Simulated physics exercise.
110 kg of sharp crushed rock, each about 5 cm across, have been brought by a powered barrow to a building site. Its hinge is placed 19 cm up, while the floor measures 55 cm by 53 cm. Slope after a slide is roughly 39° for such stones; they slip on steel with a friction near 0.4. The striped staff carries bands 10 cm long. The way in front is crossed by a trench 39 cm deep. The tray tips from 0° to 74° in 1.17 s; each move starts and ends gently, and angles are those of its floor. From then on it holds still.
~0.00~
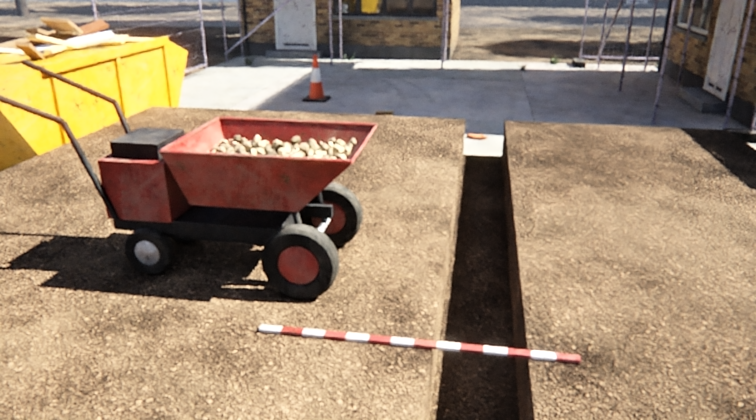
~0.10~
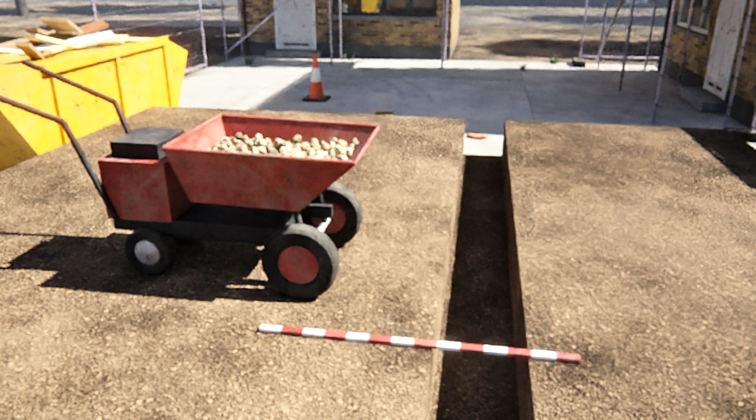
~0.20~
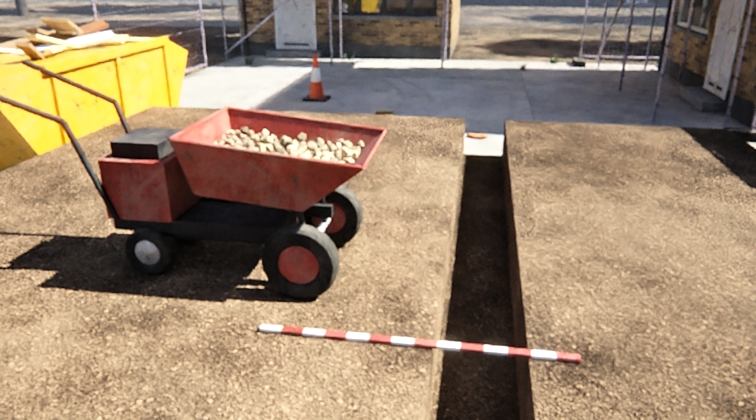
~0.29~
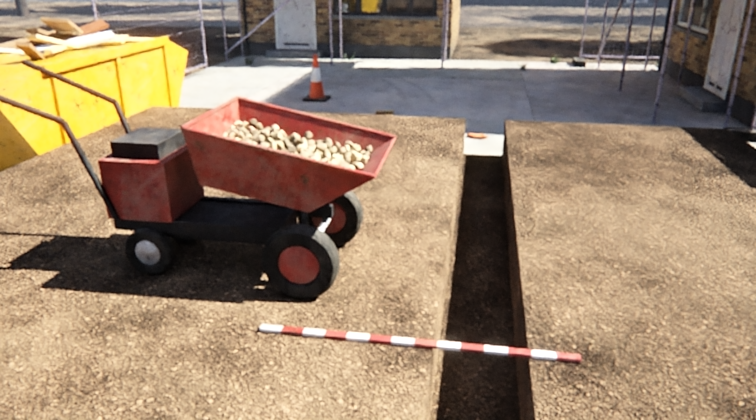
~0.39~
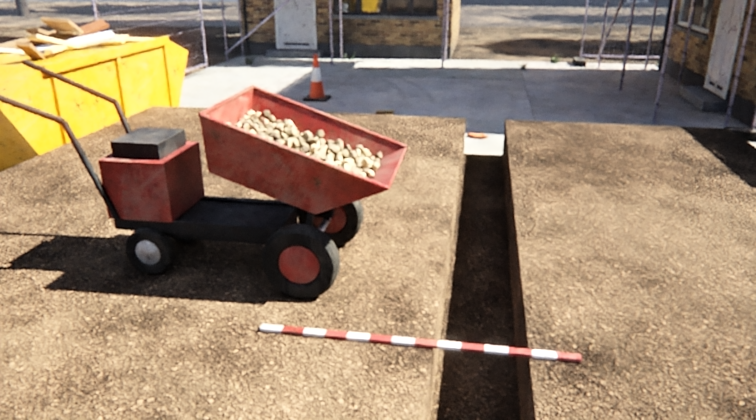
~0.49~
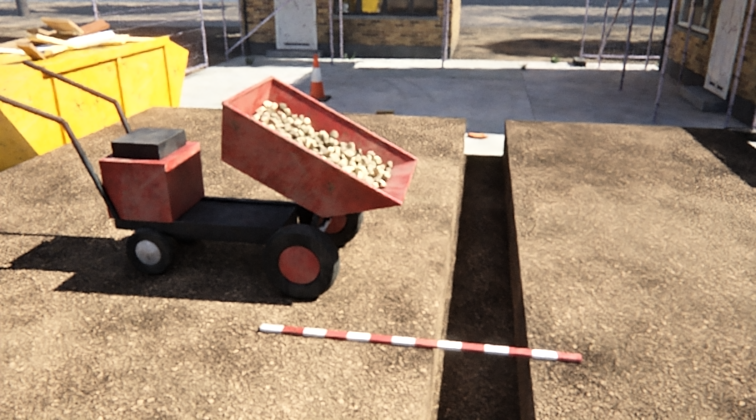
The red tray of a small wheeled barrow, loaded with pale stones, slowly tilted up at its left end and down toward the trench on the right, while the stones shifted toward its lower lip.
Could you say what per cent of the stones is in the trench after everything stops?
I would put it at 92 per cent.
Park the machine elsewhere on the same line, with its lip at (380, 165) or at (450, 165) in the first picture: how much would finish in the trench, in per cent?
I'd expect close to 100 per cent at the first and 15 per cent at the second.
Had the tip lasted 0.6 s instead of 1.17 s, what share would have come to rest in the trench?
Something close to 95 per cent.
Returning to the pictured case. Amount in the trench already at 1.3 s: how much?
Roughly 35 percent of the load.
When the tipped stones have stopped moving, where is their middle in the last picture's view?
I'd put it close to (480, 332).
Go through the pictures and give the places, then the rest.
Lip at (352, 162), floor tilted 0°, highest stones at (288, 146), in the first frame.
The tray is at 1°, its lip at (355, 163); the top of the load is at (267, 144); the stones move at 0.2 m/s on average, in the second frame.
Lip at (363, 168), floor tilted 6°, highest stones at (254, 138); the stones move at 0.4 m/s on average, in the third frame.
The tray is at 12°, its lip at (375, 177); the top of the load is at (252, 130); the stones move at 0.6 m/s on average, in the fourth frame.
Lip at (388, 189), floor tilted 19°, highest stones at (254, 119); the stones move at 0.7 m/s on average, in the fifth frame.
The tray is at 28°, its lip at (401, 204); the top of the load is at (269, 111); the stones move at 0.8 m/s on average, in the sixth frame.
After 0.9 s the floor is at 63°; 100 % in the tray; the foremost stones are at (423, 236).
After 1.3 s the floor is at 74°; 60 % in the tray, 4 % short of the trench, 36 % in the trench; the foremost stones are at (507, 348).
After 1.6 s the floor is at 74°; 20 % in the tray, 4 % short of the trench, 76 % in the trench; the foremost stones are at (515, 320).
After 3.6 s the floor is at 74°; 3 % in the tray, 6 % short of the trench, 92 % in the trench; the foremost stones are at (515, 325).
